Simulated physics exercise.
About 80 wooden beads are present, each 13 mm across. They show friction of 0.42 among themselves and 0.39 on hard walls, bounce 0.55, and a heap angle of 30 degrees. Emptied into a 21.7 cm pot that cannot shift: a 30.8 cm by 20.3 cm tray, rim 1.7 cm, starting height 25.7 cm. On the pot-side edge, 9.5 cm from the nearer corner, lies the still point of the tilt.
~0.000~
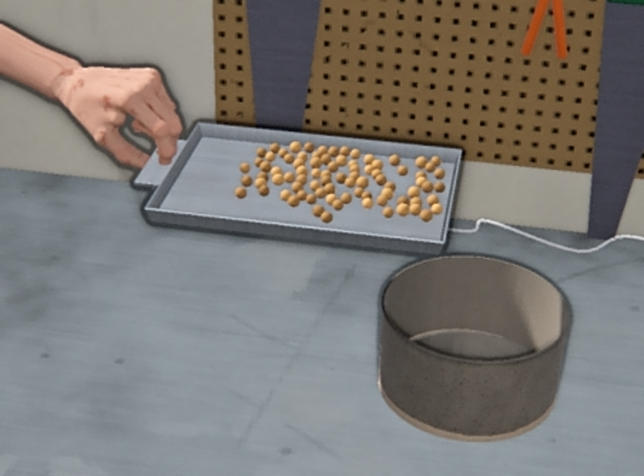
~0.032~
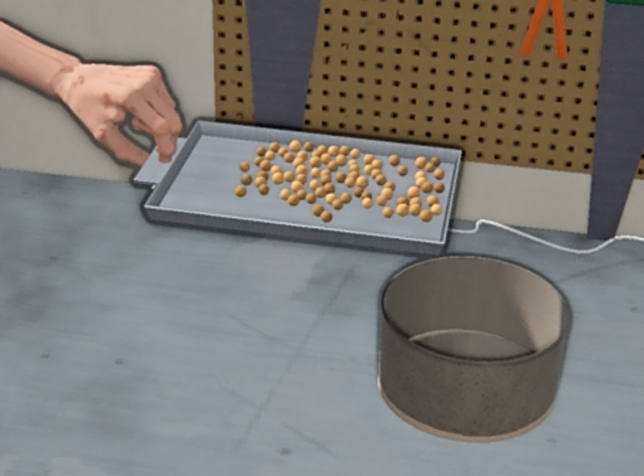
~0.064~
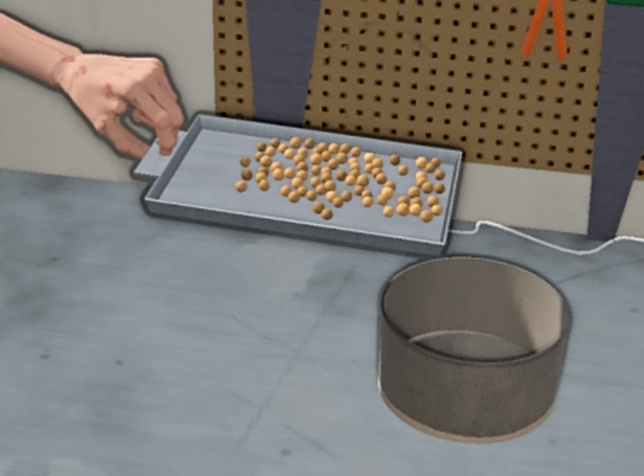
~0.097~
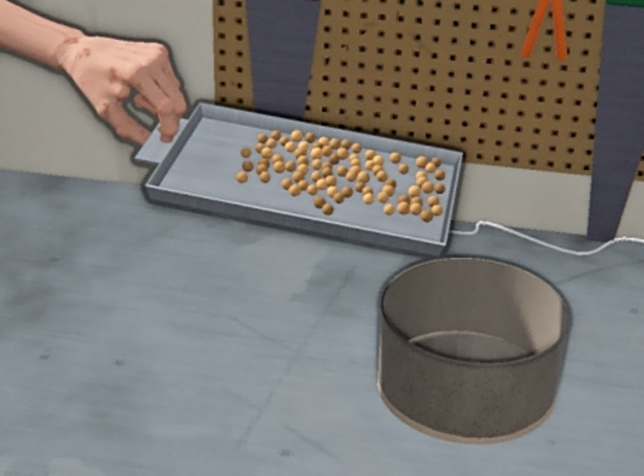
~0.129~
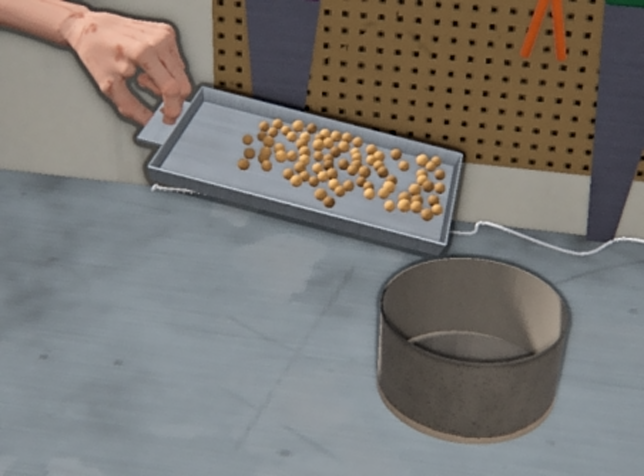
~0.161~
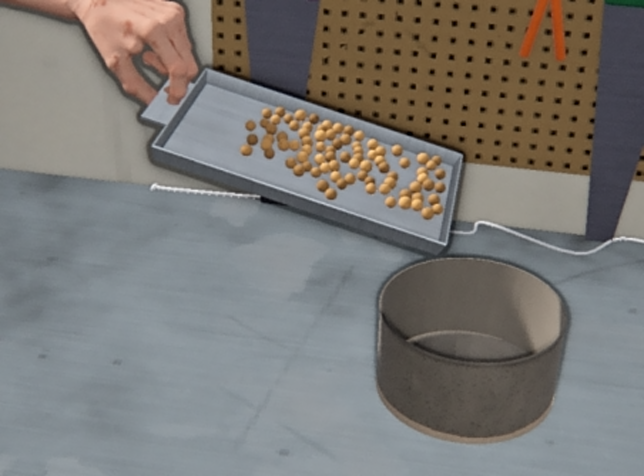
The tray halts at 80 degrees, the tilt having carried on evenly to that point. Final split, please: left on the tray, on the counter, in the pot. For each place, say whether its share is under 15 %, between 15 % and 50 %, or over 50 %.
My prediction: Left on the tray: I'd expect little or nothing. Counter: I'd expect little or nothing. Pot: I'd expect the greater amount.
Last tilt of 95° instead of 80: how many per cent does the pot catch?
I'd put it at close to 95 per cent.
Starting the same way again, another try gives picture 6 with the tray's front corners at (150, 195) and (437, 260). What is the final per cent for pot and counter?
Split: Pot = 20, counter = 80.
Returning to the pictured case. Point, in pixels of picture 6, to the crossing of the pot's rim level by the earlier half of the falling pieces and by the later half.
First near (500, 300), later near (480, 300).
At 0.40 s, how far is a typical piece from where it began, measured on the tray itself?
It has moved some 5 cm from its start.
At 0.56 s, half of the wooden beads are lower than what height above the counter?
The halfway mark is near 28 cm.
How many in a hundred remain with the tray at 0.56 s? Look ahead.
I'd put it at roughly 100 per cent.
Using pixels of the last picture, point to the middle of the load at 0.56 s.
At that time the load is centred around (452, 174).
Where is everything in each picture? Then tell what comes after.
The first frame shows tray tilt 0 degrees, front corners at (151, 207) and (440, 240); middle of the pieces at (341, 178); pot at (475, 306).
The second frame shows tray tilt 1 degrees, front corners at (151, 205) and (439, 240); middle of the pieces at (341, 178).
The third frame shows tray tilt 2 degrees, front corners at (151, 197) and (440, 241); middle of the pieces at (342, 176).
The fourth frame shows tray tilt 5 degrees, front corners at (152, 184) and (441, 241), lowest corner right back; middle of the pieces at (342, 171).
The fifth frame shows tray tilt 10 degrees, front corners at (154, 165) and (441, 241), lowest corner right back; middle of the pieces at (344, 165).
The sixth frame shows tray tilt 14 degrees, front corners at (158, 145) and (442, 241), lowest corner right back; middle of the pieces at (345, 157); pot at (473, 307). Its pace works out near 140 degrees a second.
After 0.40 s, tilt 47 degrees; the tray holds 100 %, the pot 0 %.
Then, at 0.56 s, tilt 69 degrees; the tray holds 100 %, the pot 0 %.
Then, at 0.85 s, tilt 80 degrees; the tray holds 30 %, the pot 55 %.
In the end, at 2.2 s, tray 0 %, counter 5 %, pot 90 %.
